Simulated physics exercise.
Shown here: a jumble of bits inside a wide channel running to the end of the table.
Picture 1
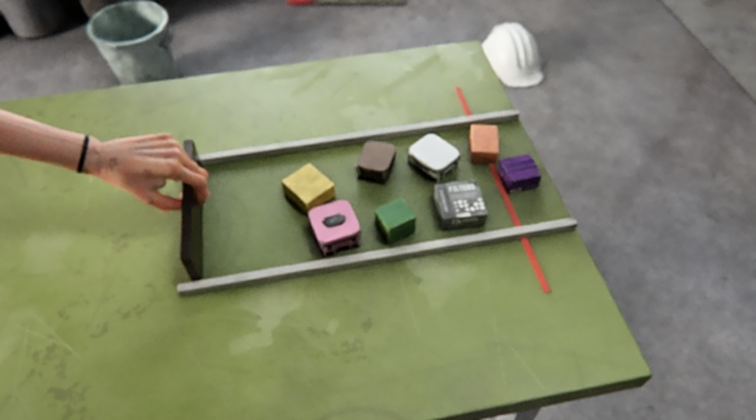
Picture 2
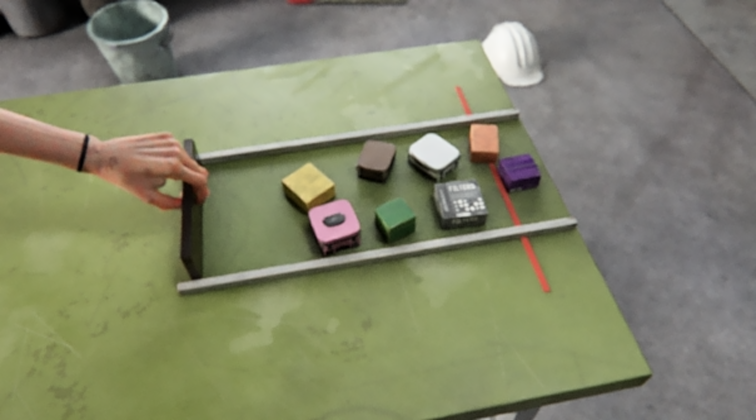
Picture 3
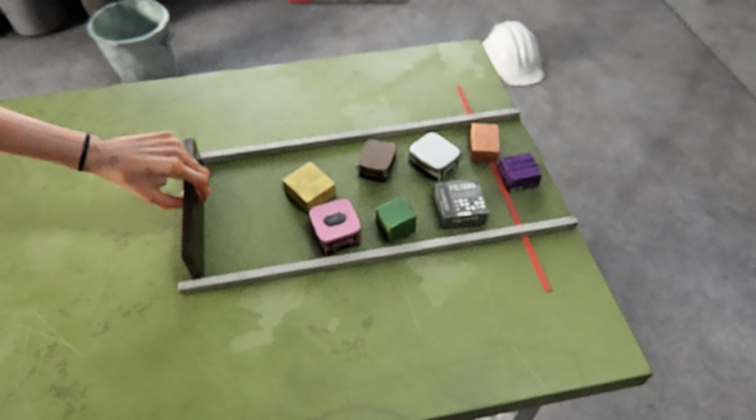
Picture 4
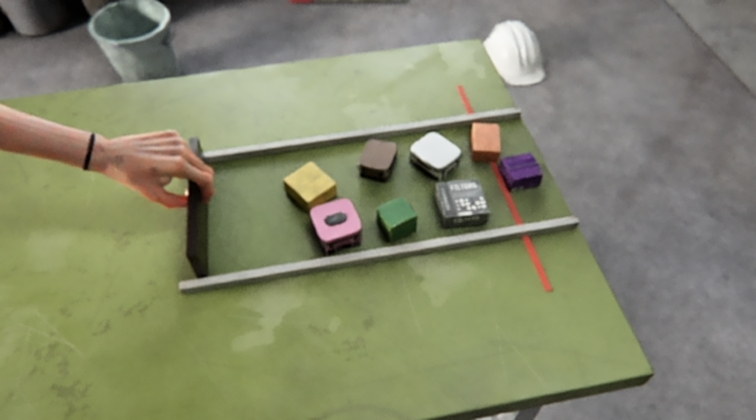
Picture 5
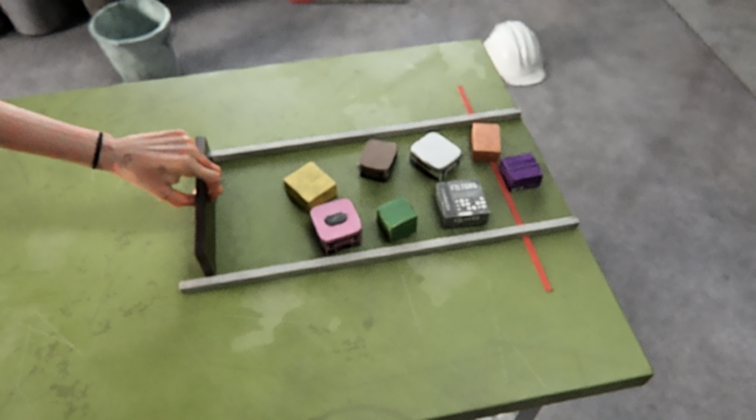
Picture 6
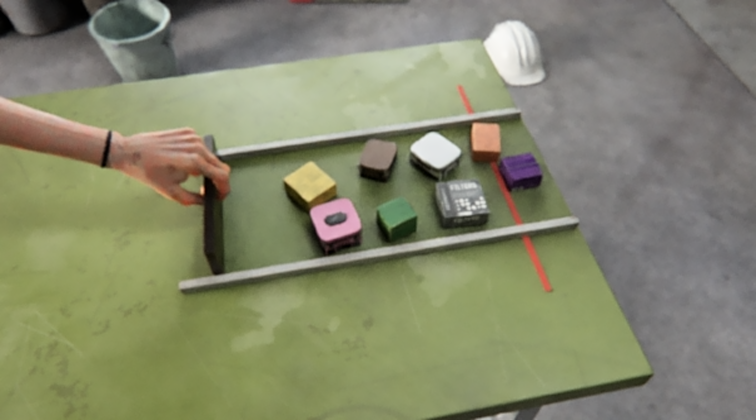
A hand slides a dark board slightly right along the channel toward eight still blocks.
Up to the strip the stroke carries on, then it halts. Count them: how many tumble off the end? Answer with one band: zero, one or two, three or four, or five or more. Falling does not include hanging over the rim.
Three or four.
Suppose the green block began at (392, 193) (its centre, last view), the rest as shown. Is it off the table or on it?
Then it does not fall.
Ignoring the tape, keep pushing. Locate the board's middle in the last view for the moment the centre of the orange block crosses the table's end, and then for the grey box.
(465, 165) and (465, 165), more or less.
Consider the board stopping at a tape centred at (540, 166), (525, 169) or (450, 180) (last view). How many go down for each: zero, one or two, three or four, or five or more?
In order of the three spots, it's more than four, then five or more, then one or two.
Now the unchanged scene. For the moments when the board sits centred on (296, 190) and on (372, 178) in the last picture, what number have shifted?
First 1, after that 6.
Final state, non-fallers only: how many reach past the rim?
Number: 1.
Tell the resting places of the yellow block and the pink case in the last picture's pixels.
In the last picture they sit at about (514, 163) and about (533, 197).
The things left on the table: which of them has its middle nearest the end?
That would be the green block.
Soon after, none off yet; purple box at rest near (521, 172); orange block at rest near (486, 143); grey box at rest near (461, 203).
Then, none off yet; purple box at rest near (521, 172); orange block at rest near (488, 143); grey box moved a little near (485, 199).
Further on, none off yet; purple box tipped well over near (565, 170); orange block moved about its own width near (529, 141); grey box moved well along near (553, 181).
At rest, the number that fall off is three or four; fallen, white case, grey box, orange block and purple box.
